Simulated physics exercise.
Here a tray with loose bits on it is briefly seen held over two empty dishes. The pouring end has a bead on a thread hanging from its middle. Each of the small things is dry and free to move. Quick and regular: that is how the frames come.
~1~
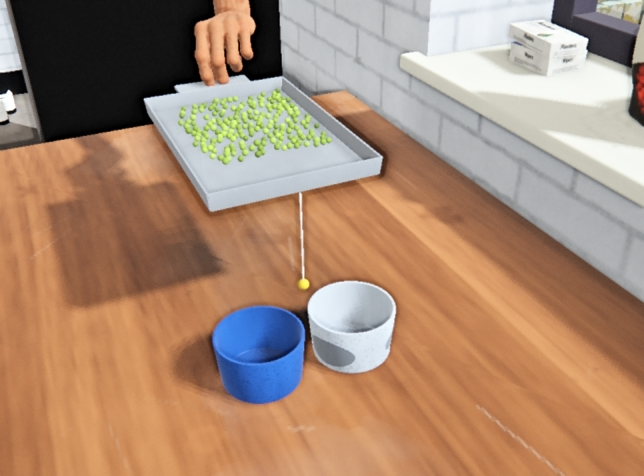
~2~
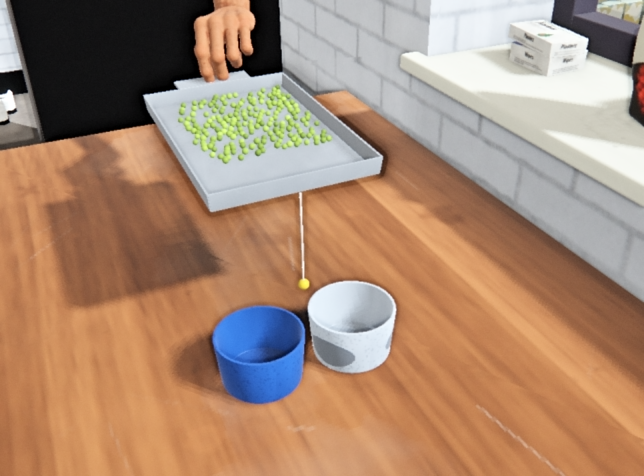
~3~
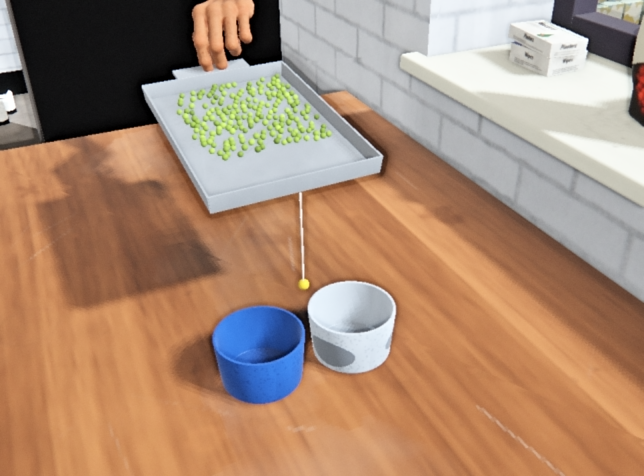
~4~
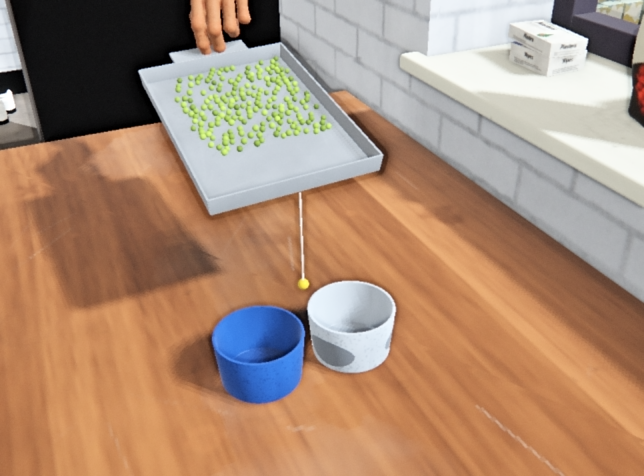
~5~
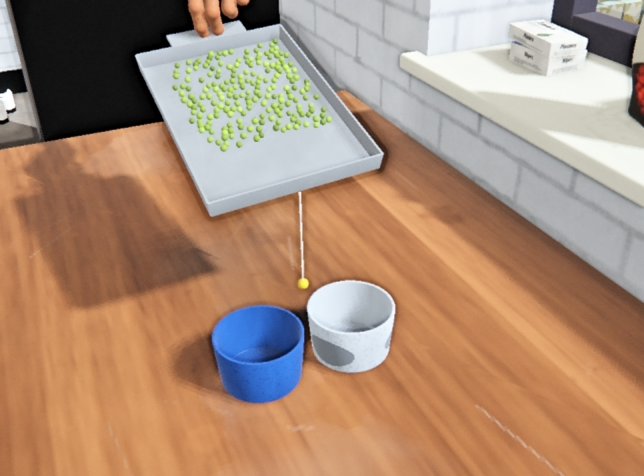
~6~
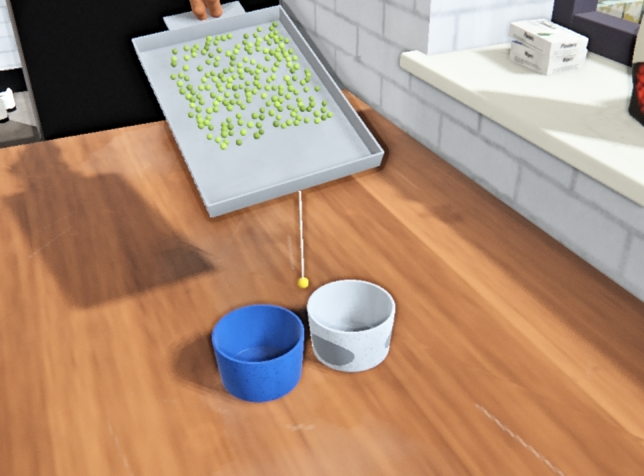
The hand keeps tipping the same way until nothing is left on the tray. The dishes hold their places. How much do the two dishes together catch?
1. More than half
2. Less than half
1, more than half.
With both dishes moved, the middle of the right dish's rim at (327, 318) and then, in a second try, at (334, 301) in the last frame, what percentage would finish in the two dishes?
The first position comes out at 70 per cent, the other at 80 per cent.
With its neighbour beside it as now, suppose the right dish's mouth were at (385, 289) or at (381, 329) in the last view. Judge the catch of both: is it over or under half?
Placing 1: A minority of it. Placing 2: A minority of it.
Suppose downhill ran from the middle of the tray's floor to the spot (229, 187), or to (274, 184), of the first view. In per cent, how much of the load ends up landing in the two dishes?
Shares: 50 %, then 80 %.
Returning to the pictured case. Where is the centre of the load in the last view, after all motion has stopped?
The centre comes to rest near (262, 374).
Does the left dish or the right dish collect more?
Fuller at the end: The leftward one.
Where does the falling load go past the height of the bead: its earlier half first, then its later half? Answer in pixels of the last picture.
First part (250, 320), rest (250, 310).
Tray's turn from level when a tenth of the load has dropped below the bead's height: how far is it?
It is at around 65 degrees.
Shortly afterwards, tray tipped steeply; near two thirds on the tray; a little in the left dish; only a few outside both; near a quarter in the air.
Next, tray tipped past a quarter turn; near half on the tray; near a quarter in the left dish; a little outside both; a little in the air.
Some moments later, tray tipped past a quarter turn; the bulk in the left dish; only a few in the right dish; near a quarter outside both.
In the end, tray tipped past a quarter turn; the bulk in the left dish; only a few in the right dish; near a quarter outside both.
